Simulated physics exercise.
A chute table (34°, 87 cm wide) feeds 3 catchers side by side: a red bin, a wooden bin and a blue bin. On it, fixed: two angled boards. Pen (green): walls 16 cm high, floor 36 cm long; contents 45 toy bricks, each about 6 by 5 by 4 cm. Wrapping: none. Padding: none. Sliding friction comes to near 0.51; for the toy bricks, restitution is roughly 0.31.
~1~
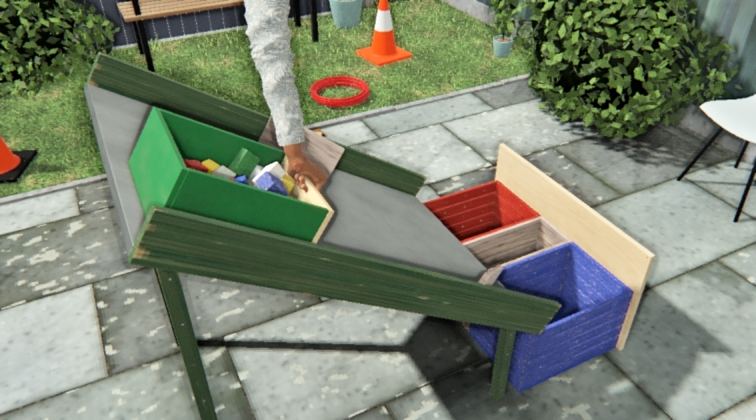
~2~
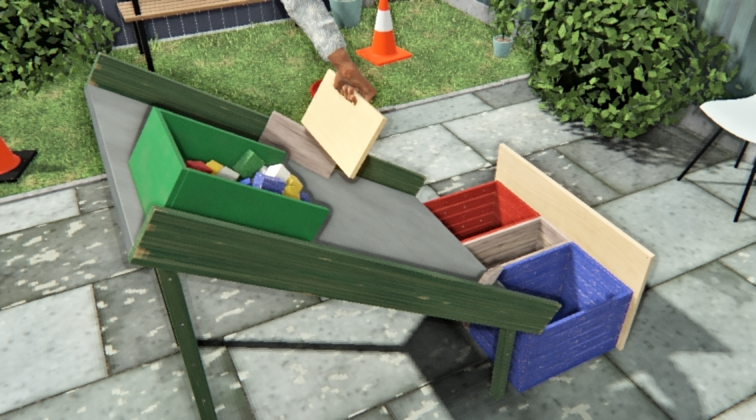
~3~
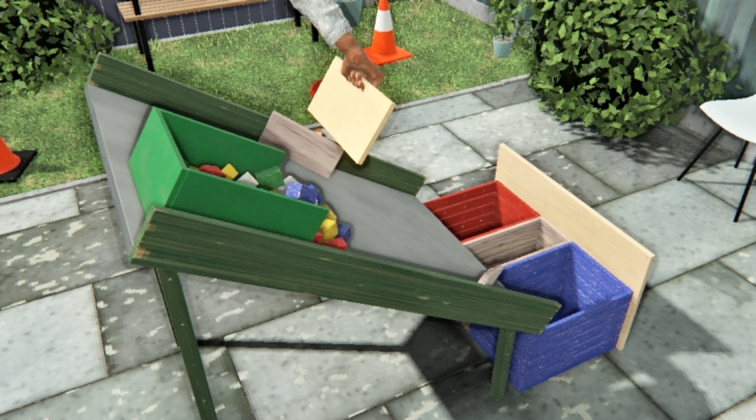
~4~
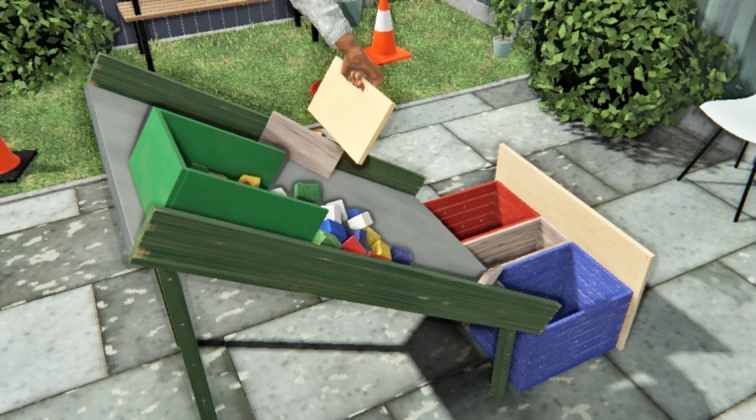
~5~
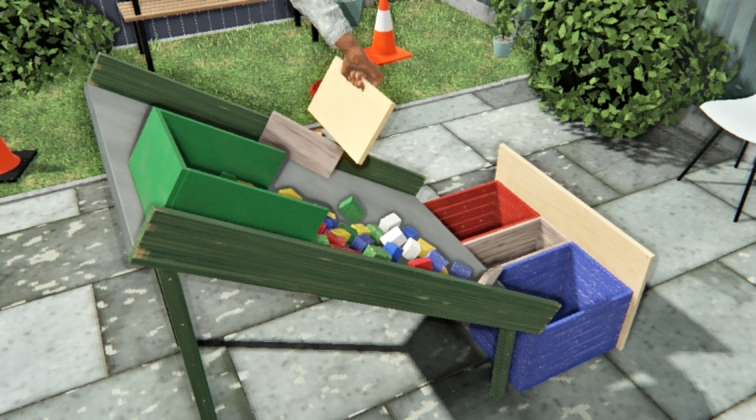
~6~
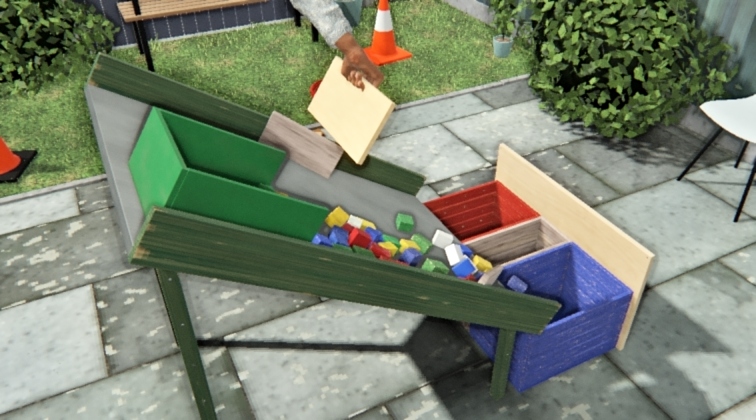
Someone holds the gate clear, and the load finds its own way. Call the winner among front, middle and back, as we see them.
Front.
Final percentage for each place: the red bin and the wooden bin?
Roughly 0 % for the first place and 20 % for the second.
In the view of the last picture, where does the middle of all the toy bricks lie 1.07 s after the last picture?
Somewhere around (549, 314) in pixels.
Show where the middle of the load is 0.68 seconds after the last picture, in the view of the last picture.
The centre sits near (538, 299).
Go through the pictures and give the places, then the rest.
In the first picture (places track the rim corner closest to us here), green pen (188, 169); red bin (450, 246); all still inside.
The second picture shows green pen (188, 169).
The third picture shows green pen (188, 169); 11 out, the lowest brick at (340, 236).
The fourth picture shows green pen (188, 169); 23 out, the lowest brick at (400, 256).
The fifth picture shows green pen (188, 169); 32 out, the lowest brick at (461, 271).
The sixth picture shows green pen (188, 169); red bin (450, 246); 41 out, the lowest brick at (517, 285).
Then, 0.17 s after the last picture, 2 in the wooden bin, 4 in the blue bin, 37 on the slope and 2 in the air.
Then, 0.39 s after the last picture, 4 in the wooden bin, 10 in the blue bin, 28 on the slope and 3 in the air.
Then, 0.68 s after the last picture, 6 in the wooden bin, 23 in the blue bin, 10 on the slope and 6 in the air.
When it is over (1.07 s after the last picture), 10 in the wooden bin and 35 in the blue bin.
